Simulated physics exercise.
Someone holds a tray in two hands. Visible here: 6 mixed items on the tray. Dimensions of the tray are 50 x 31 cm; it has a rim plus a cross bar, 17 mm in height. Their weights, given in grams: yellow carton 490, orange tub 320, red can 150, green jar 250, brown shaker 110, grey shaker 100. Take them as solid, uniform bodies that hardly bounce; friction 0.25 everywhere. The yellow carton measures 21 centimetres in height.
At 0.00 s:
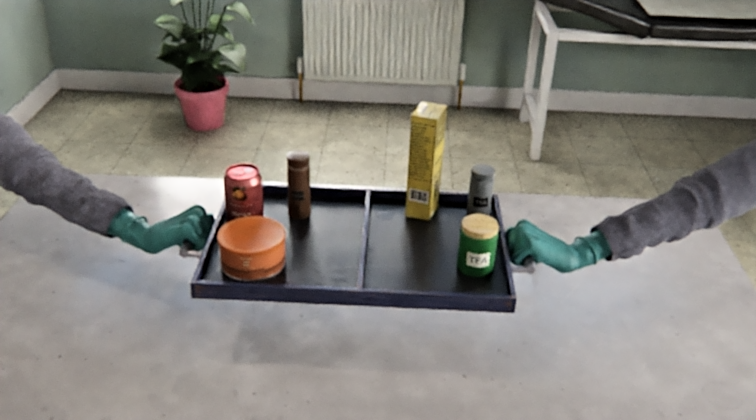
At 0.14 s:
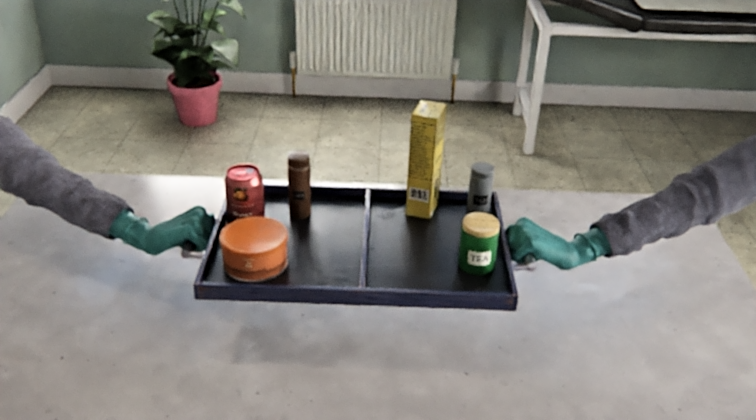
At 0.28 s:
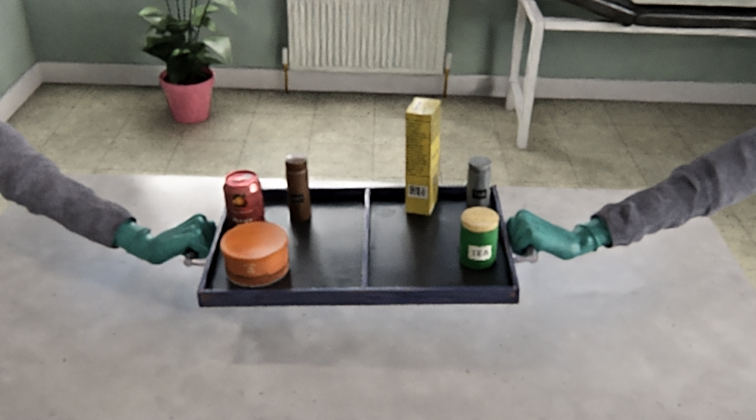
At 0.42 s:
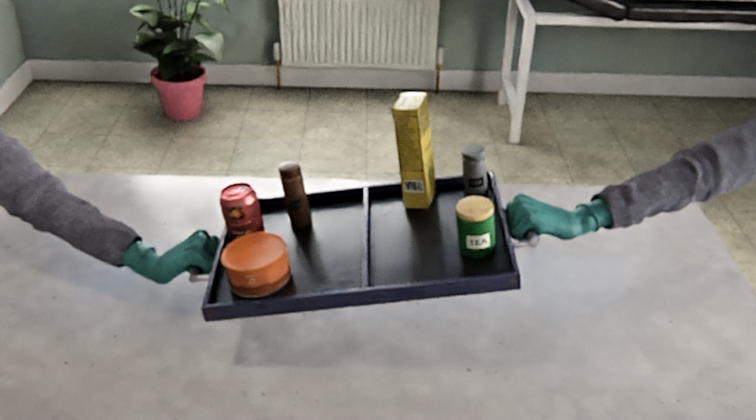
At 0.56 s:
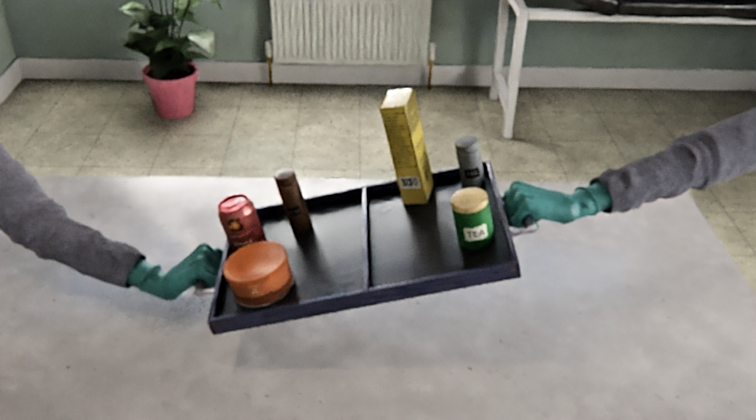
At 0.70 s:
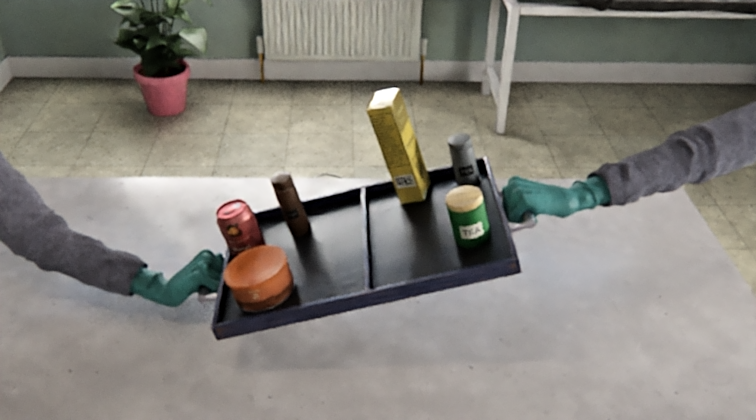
In a room with a radiator, gloved hands holding a tray of six items level, then tilting it left side down, the yellow carton leaning left.
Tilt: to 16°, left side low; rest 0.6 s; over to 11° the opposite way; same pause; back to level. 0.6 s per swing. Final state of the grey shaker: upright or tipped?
Upright.
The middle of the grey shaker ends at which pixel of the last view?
It comes to rest near (385, 187).
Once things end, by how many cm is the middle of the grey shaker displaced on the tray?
It ends about 17 centimetres from where it started.
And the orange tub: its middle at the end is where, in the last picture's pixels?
It comes to rest somewhere around (248, 256).
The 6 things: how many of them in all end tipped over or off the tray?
The answer: 2.
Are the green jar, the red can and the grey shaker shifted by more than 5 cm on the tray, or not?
Here is how it goes: The green jar moves off; next, the red can remains near its start; last, the grey shaker moves off.
After 1.00 s, tray at 16°, left edge down; grey shaker moved 5 cm near (442, 166); yellow carton 73° off its base; green jar moved 5 cm.
After 1.40 s, tray at 14°, left edge down; grey shaker moved 15 cm near (388, 180); yellow carton on its side; brown shaker 16° off its base.
After 1.70 s, tray at 5°, right edge down; yellow carton and brown shaker now off the tray; grey shaker moved 17 cm near (386, 188); green jar moved 16 cm.
After 2.60 s, tray at 10°, right edge down; grey shaker moved 17 cm near (389, 191); green jar moved 16 cm; orange tub moved 2 cm.
In the end (3.5 s), off the tray and tipped over, yellow carton and brown shaker; not toppled but over 5 cm from the start, green jar and grey shaker; the other 2 under 5 cm from the start. In the last view, grey shaker near (385, 187).
